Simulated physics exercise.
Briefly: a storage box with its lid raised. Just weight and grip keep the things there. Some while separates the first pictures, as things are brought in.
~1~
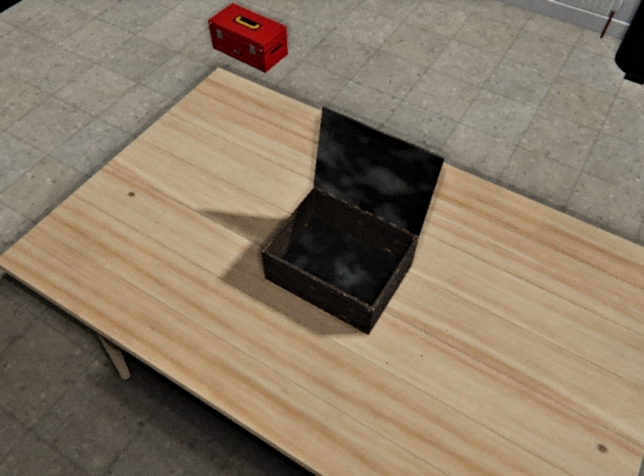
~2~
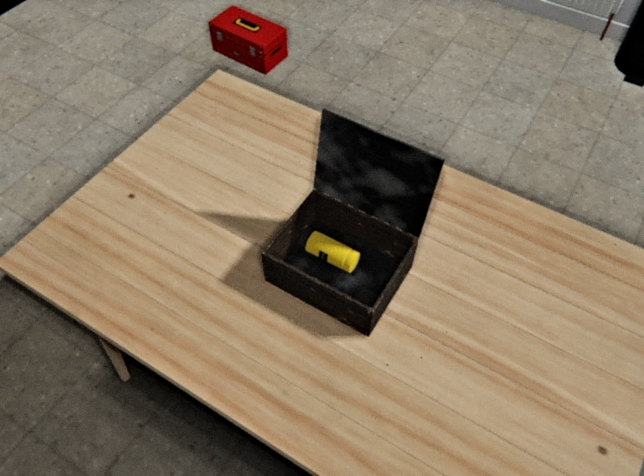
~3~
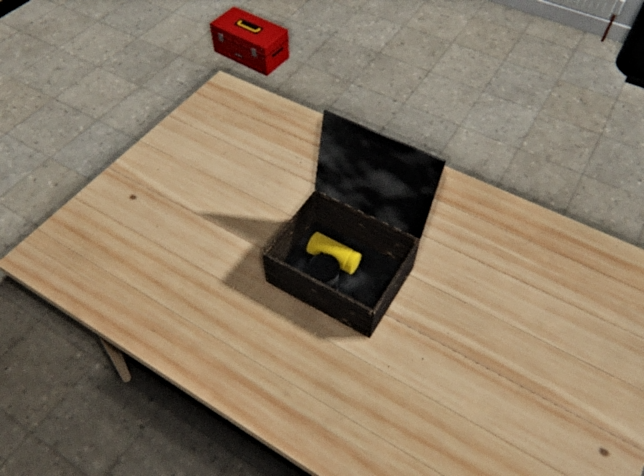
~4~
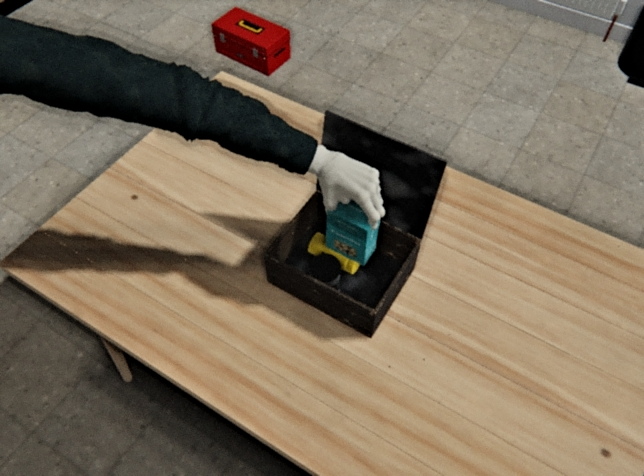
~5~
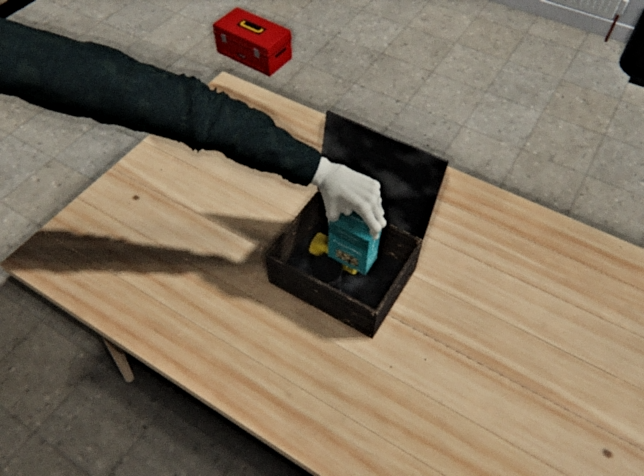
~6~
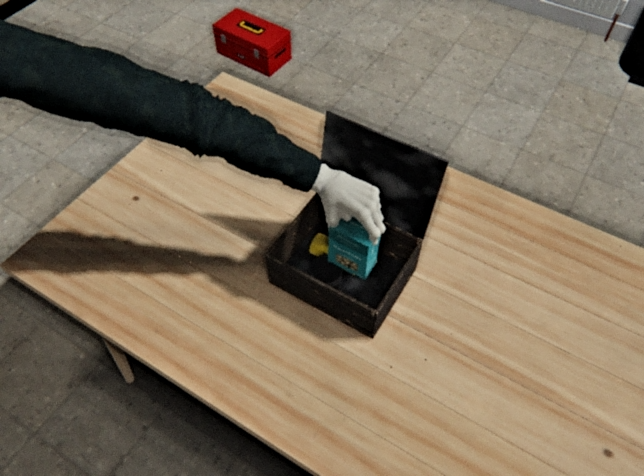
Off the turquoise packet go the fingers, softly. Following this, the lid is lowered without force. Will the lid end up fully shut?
You can see the lid settles down properly.
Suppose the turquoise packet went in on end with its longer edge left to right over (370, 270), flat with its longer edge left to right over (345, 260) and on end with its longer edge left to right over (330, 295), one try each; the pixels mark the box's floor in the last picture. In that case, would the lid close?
On the first go the lid is stopped short, on the second it comes to rest closed, on the third it is stopped short.
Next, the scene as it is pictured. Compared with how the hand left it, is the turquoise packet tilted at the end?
Simply put, it gets tilted.
Then, 0.50 s later than the last frame, turquoise packet on its side near (380, 268).
Then, 1.50 s later than the last frame, lid 66° above the rim; turquoise packet on its side near (387, 272).
Then, 1.90 s later than the last frame, lid 25° above the rim; turquoise packet on its side near (387, 272).
When it is over, lid shut; lying over in the box, turquoise packet; the other 2 as before. End places, in pixels of the last picture, turquoise packet near (387, 272).
